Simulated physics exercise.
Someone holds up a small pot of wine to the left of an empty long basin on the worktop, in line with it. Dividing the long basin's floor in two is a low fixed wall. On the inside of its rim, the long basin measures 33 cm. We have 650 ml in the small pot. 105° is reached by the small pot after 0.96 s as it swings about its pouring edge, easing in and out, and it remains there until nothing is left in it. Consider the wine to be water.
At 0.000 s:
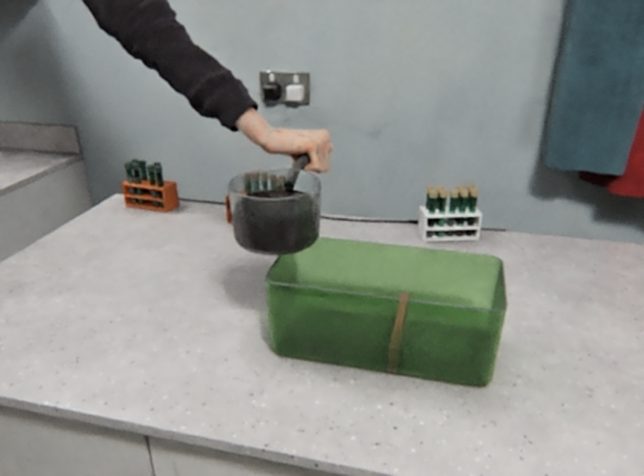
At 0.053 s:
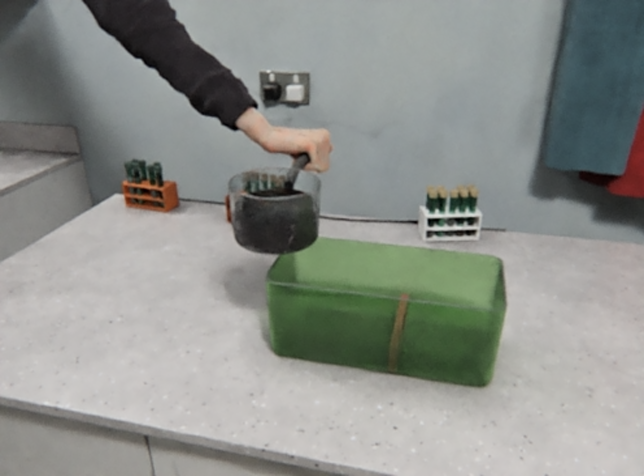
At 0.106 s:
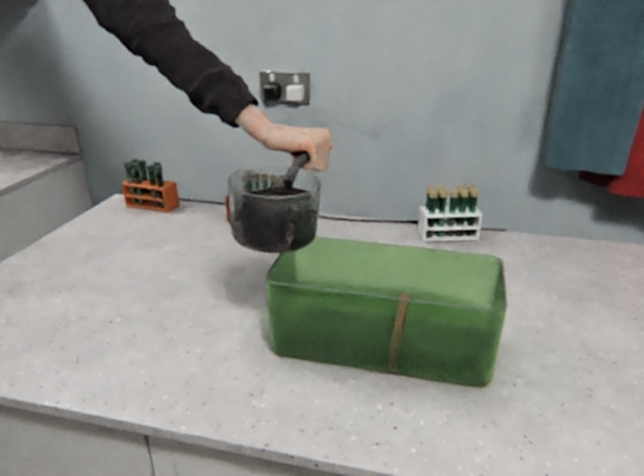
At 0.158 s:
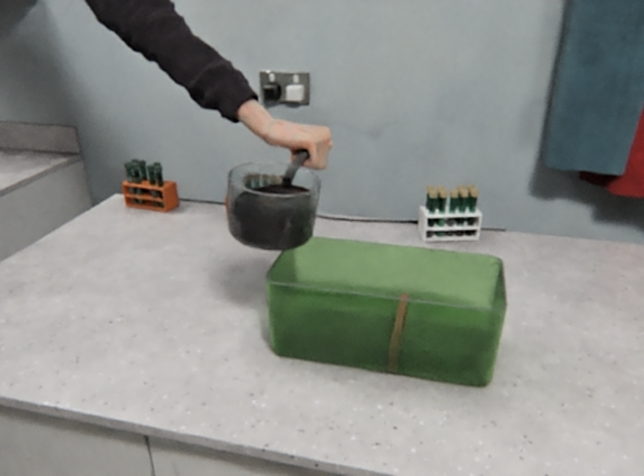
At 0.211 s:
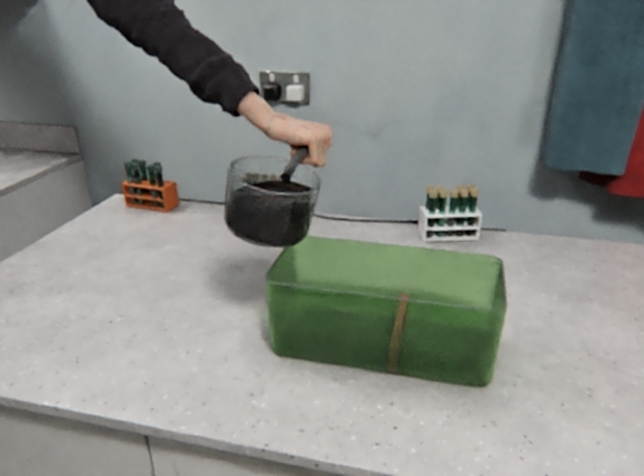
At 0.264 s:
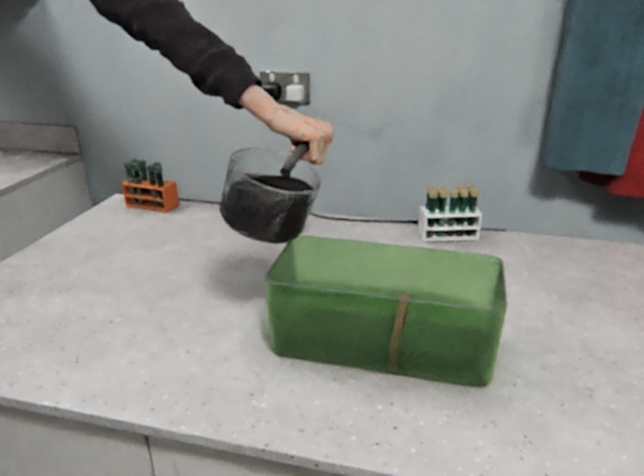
On a pale speckled worktop against a grey wall, a hand in a dark sleeve holds a small pot of dark liquid upright, left of a long green basin. The pot stays almost level at first, then tilts gradually towards the basin, leaning more noticeably as the hand turns its handle.
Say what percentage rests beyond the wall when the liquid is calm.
Roughly 30 per cent rests beyond the wall.
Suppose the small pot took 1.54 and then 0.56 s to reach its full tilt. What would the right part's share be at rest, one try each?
Result: 15 per cent, then 45 per cent.
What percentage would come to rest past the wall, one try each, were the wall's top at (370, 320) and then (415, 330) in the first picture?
Respectively 85 and 10 %.
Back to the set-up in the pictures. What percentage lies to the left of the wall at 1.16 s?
66 %.
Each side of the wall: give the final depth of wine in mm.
I'd say close to 18 mm on the left, close to 10 mm on the right.
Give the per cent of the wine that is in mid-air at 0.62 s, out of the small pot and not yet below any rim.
Around 28 in a hundred.
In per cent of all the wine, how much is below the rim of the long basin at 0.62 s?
Near 1 in a hundred.
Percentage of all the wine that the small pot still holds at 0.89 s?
Roughly 16 percent remains.
Then, 0.62 s in, the tilt is 76° and 72 per cent is still to pour, 1 is left of the wall and 0 right of it.
Then, 0.89 s in, the tilt is 103° and 15 per cent is still to pour, 38 is left of the wall and 23 right of it.
Then, 1.16 s in, the tilt is 105° and 1 per cent is still to pour, 65 is left of the wall and 29 right of it.
Then, 1.46 s in, the tilt is 105° and 0 per cent is still to pour, 69 is left of the wall and 30 right of it.
Finally, 69 per cent lies left of the wall, 30 right of it and 1 outside.
